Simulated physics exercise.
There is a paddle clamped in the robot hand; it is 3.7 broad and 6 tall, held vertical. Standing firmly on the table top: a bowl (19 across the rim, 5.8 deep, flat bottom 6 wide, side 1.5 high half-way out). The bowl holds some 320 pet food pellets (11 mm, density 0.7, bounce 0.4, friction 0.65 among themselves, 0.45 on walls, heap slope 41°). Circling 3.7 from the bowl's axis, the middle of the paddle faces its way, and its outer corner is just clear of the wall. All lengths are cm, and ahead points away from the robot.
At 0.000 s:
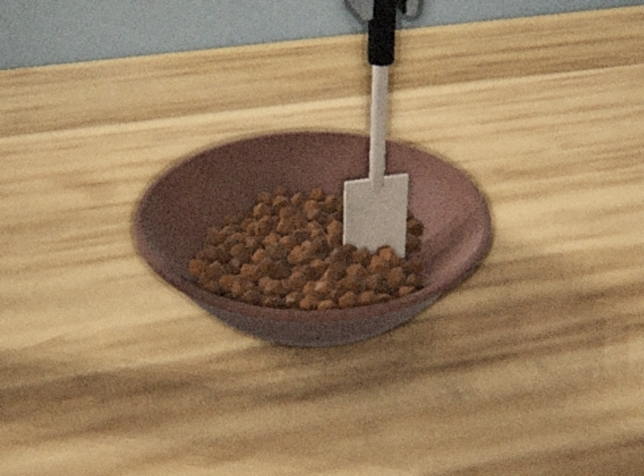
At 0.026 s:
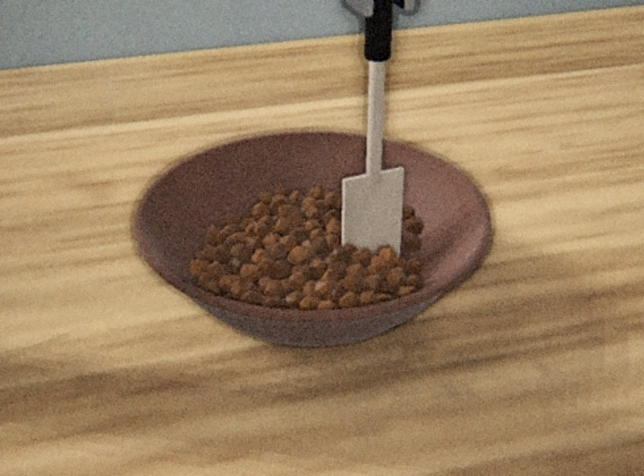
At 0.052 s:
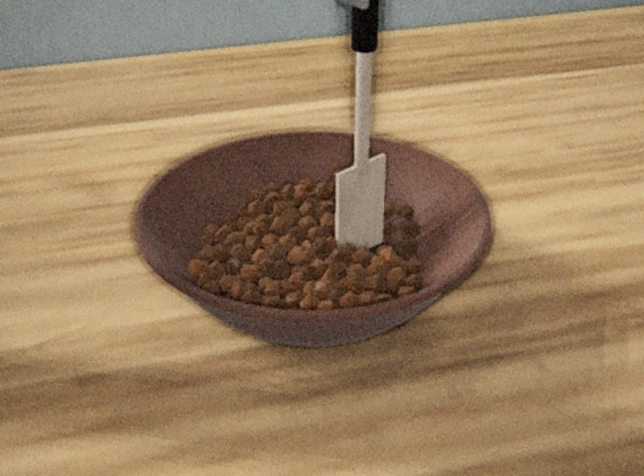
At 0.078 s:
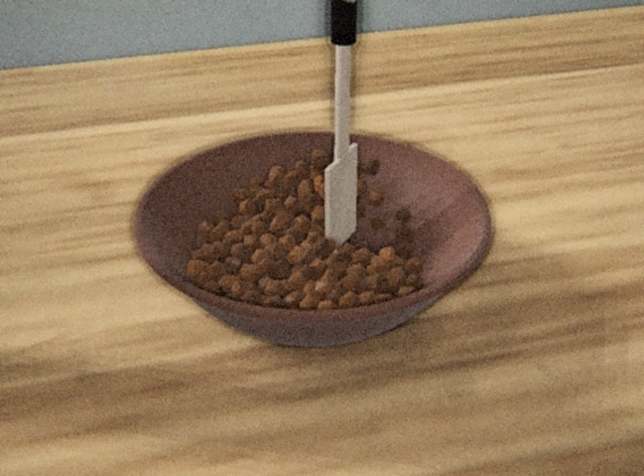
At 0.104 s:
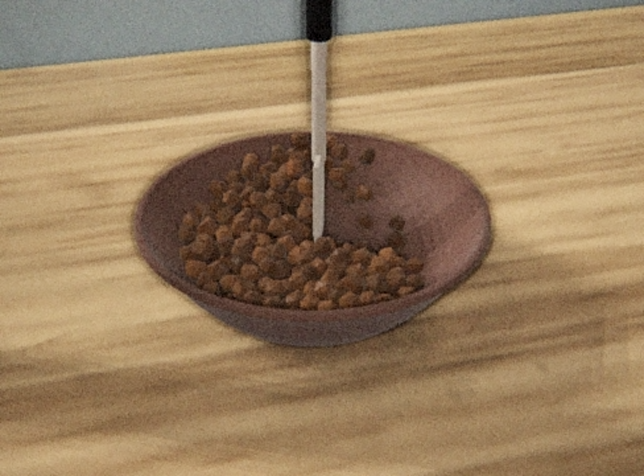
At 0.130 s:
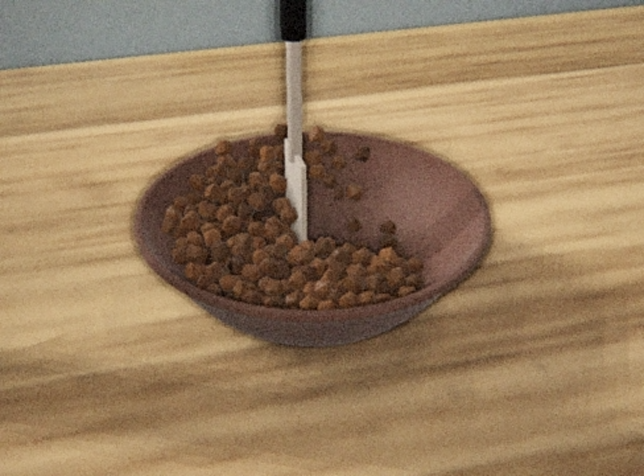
A flat metal paddle swept through brown pellets in a wide reddish bowl, moving left and turning edge-on as it pushed them into a heap against the left and back of the bowl.
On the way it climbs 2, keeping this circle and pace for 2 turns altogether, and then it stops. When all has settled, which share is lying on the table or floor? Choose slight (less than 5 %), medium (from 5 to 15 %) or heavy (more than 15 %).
The share is medium.
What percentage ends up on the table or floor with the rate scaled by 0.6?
Estimated share: Near 5 per cent.
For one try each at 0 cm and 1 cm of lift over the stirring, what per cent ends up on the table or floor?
It comes to about 20 per cent and about 15 per cent.
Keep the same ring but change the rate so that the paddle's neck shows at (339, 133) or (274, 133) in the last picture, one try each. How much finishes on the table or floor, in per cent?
First try: Around 0 %; second try: Around 20 %.
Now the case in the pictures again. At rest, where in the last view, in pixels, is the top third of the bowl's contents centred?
Looks like roughly (336, 233) to me.
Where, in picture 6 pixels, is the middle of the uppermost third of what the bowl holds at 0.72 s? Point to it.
(288, 257).
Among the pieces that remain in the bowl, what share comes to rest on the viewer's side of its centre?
About 50 per cent.
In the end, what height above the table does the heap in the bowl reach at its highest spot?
I'd say close to 6.0 centimetres.
After 0.43 s, 336° round, highest piece 8 above the table; 297 in the bowl, 19 on the table or floor, 2 in flight or on the tool.
After 0.72 s, 221° round, highest piece 7 above the table; 289 in the bowl, 29 on the table or floor.
After 1.07 s, 0° round, highest piece 7 above the table; 285 in the bowl, 33 on the table or floor.
After 1.77 s, 0° round, highest piece 7 above the table; 285 in the bowl, 33 on the table or floor.
In the end, 285 in the bowl, 33 on the table or floor. That is 10 % on the table or floor.
